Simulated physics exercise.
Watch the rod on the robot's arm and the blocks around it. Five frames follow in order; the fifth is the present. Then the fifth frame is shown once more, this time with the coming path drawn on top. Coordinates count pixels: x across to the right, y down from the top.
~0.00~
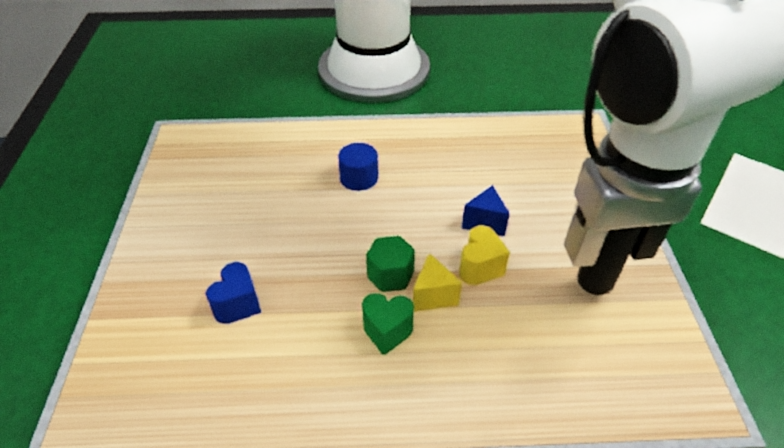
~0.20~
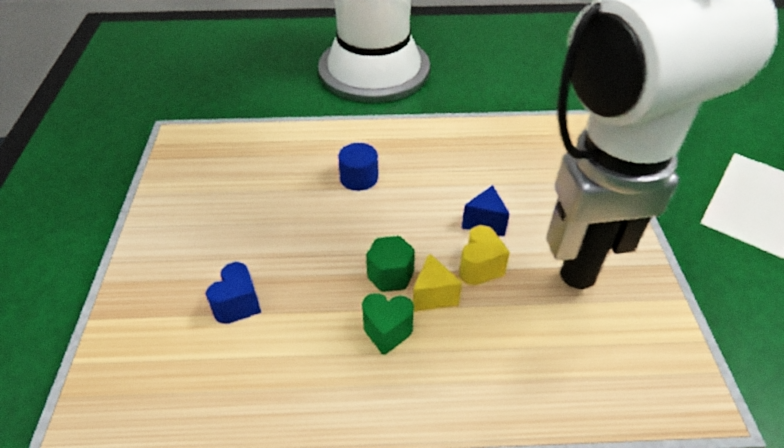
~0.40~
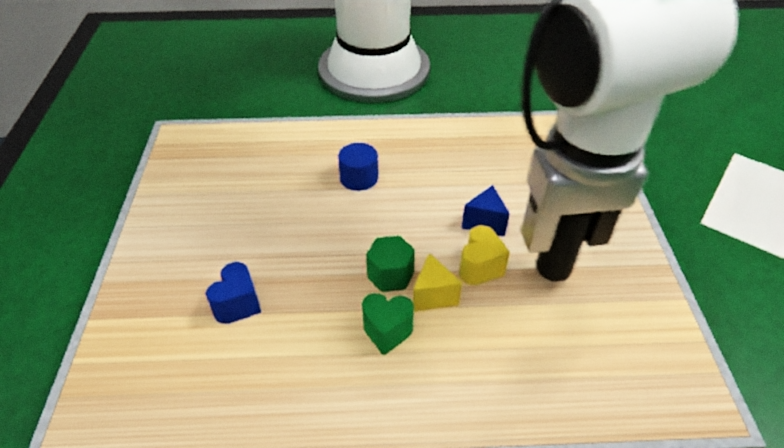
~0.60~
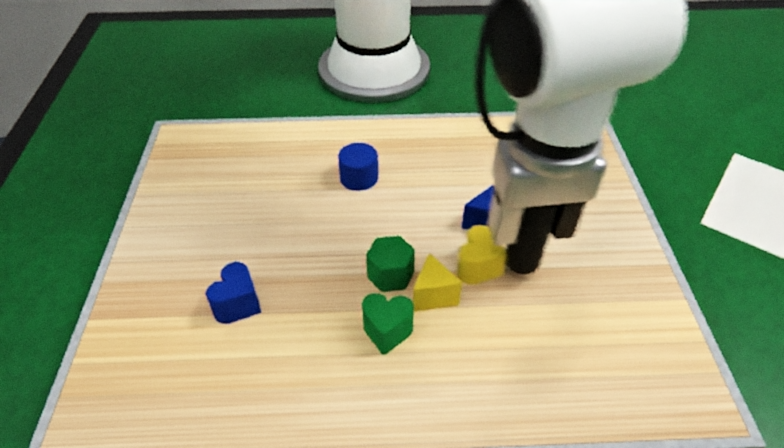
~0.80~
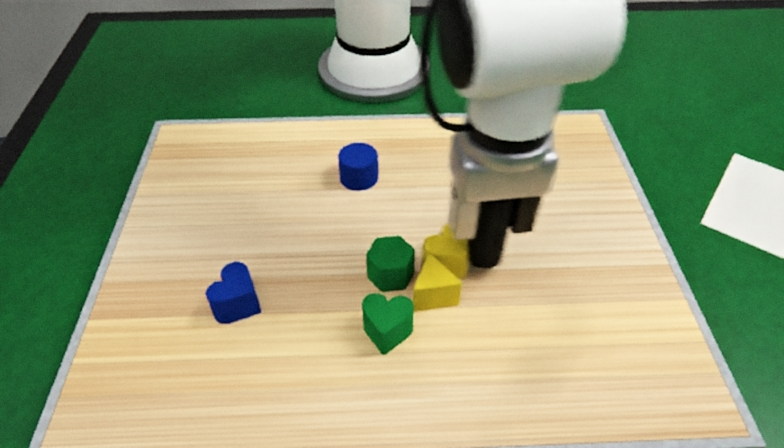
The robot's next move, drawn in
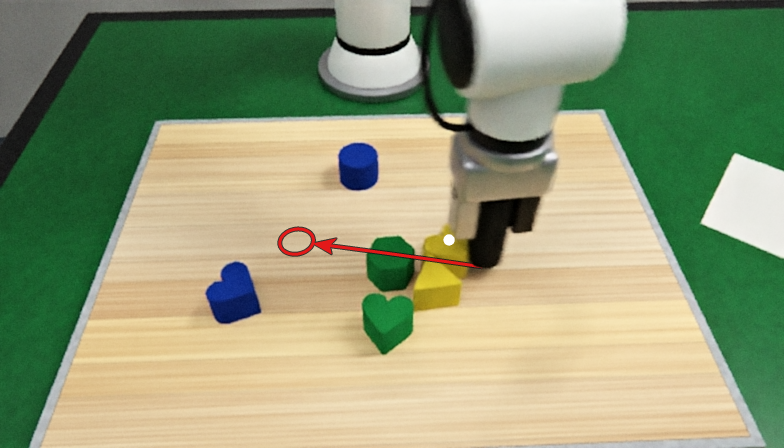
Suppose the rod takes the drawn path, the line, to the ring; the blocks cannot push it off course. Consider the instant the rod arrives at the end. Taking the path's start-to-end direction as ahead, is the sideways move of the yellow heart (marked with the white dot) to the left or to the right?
The right.
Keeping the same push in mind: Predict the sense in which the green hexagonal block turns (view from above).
Looking down, my answer is that the green hexagonal block rotates anticlockwise.
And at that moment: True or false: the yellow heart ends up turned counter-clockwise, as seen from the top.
False
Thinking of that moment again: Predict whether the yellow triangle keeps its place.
Once the rod is done, the yellow triangle remains in the old spot.
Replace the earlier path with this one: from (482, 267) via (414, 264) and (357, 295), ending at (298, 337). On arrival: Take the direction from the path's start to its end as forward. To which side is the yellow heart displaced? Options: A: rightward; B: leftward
Answer: A.
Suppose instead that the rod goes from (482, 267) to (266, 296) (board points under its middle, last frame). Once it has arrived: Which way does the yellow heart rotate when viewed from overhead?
Looking down: Clockwise.
Path on the board, from (482, 267) to (297, 241); the dot is on the yellow heart.
On the path given first. One third of the way, rod at (419, 246); green hexagonal block at (359, 257), turned 25° anticlockwise; yellow heart at (383, 229).
Two thirds of the way, rod at (356, 238); green hexagonal block at (356, 258), turned 35° anticlockwise; yellow heart at (322, 217), turned 20° clockwise.
At the end, rod at (294, 230); green hexagonal block at (356, 258), turned 35° anticlockwise; yellow triangle in place; yellow heart at (265, 204), turned 35° clockwise.
